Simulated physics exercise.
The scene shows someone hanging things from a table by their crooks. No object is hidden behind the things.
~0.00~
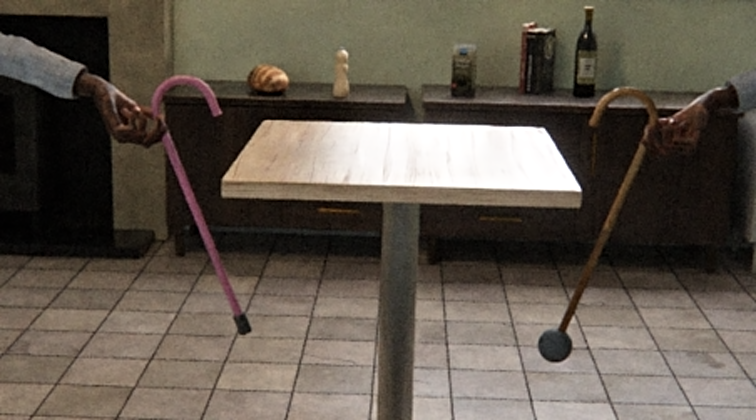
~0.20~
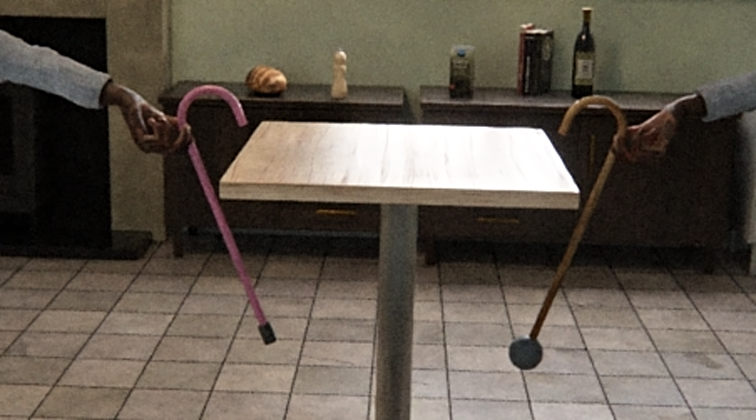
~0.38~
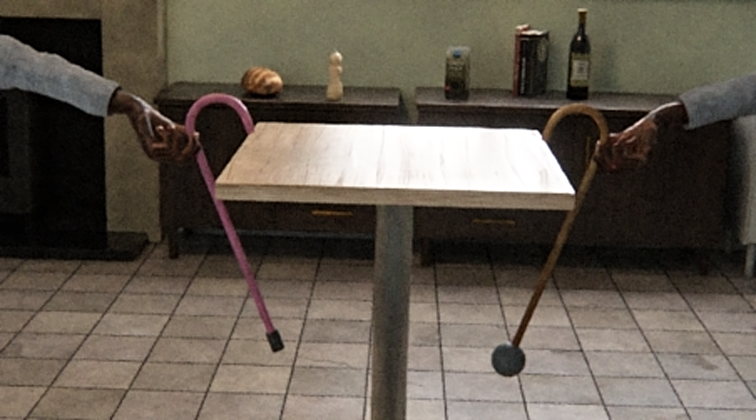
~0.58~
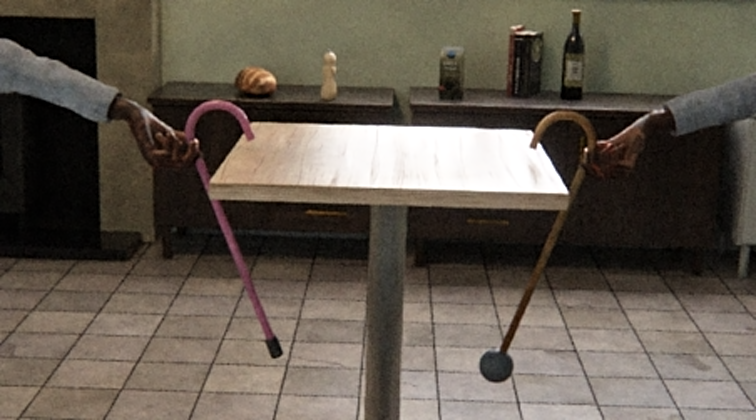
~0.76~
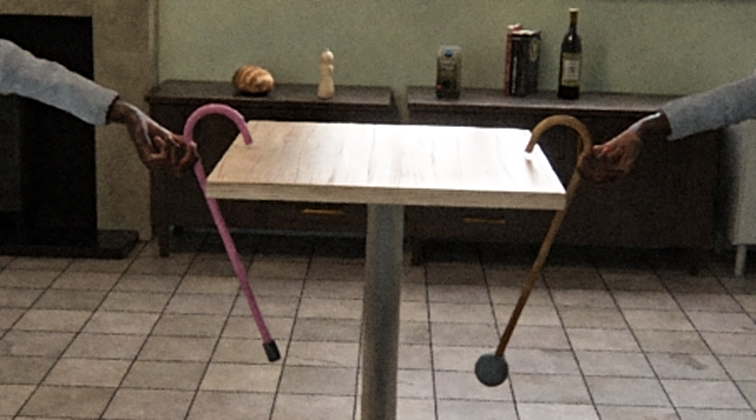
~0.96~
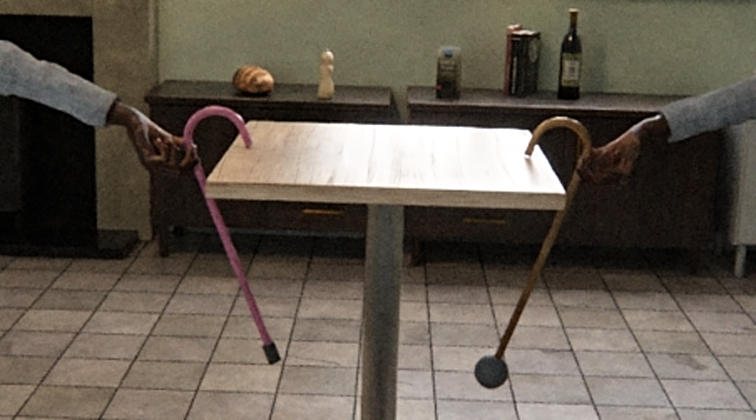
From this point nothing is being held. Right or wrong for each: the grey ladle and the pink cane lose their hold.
The grey ladle - wrong, the pink cane - wrong.
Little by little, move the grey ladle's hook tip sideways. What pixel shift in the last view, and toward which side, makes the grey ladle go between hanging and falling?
Go right by close to 20 pixels and it flips.
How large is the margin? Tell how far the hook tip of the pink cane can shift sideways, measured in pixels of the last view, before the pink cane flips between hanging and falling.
Close to 20 pixels leftward.
After 1.28 s, grey ladle at rest near (522, 255); pink cane at rest near (252, 234).
After 1.64 s, grey ladle at rest near (523, 255); pink cane at rest near (251, 234).
In the end (2.0 s), the grey ladle stays hooked on the edge, near (522, 255); the pink cane stays hooked on the edge, near (252, 234).
